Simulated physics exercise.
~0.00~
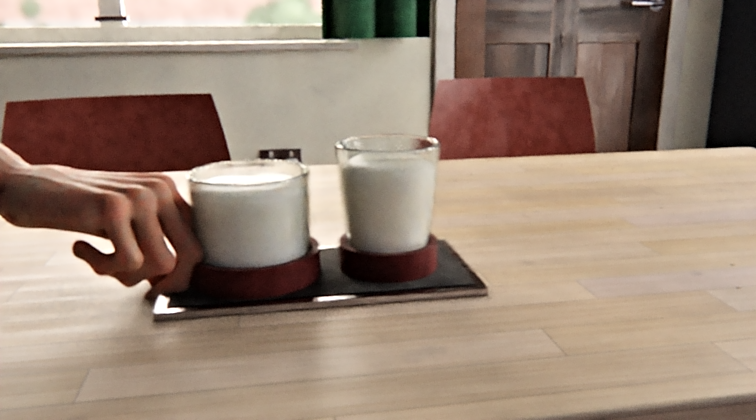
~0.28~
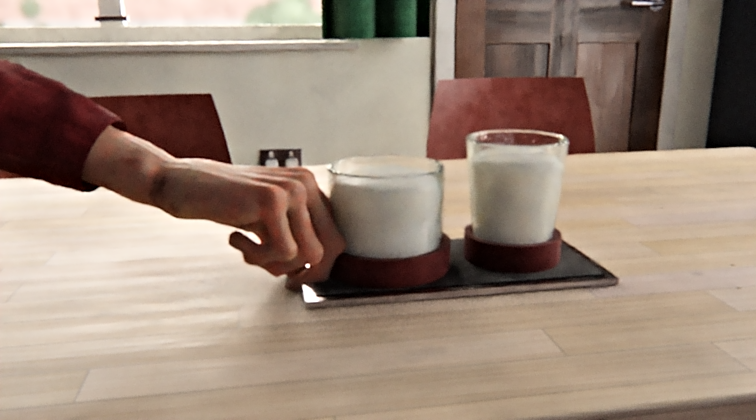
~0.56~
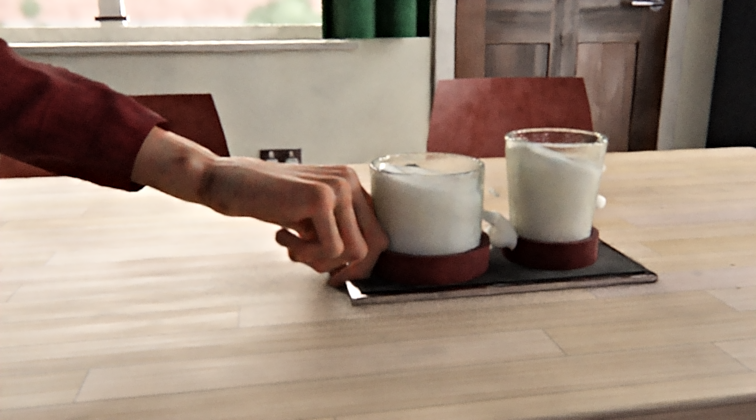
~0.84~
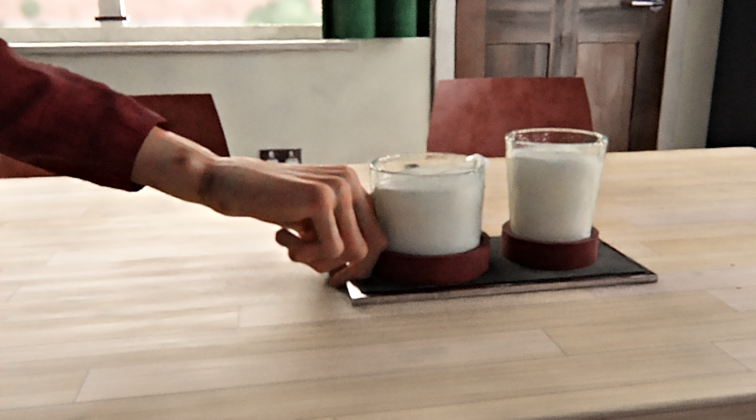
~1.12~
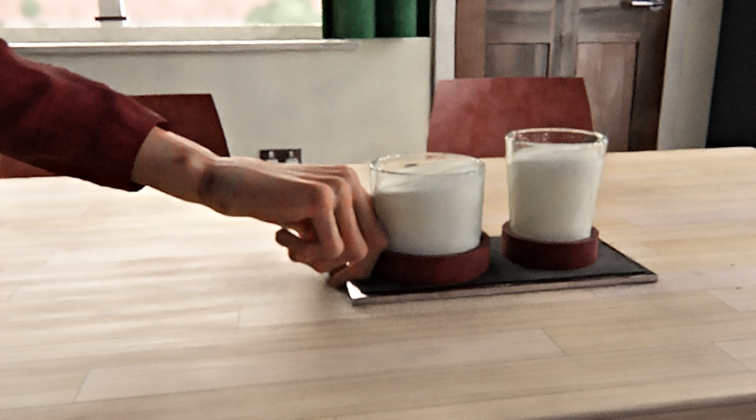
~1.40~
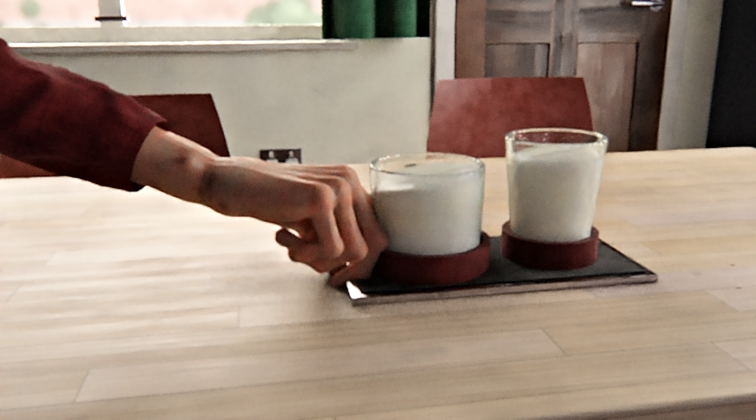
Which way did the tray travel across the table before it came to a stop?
The tray travelled to the right, with the hand moving along at its left end.
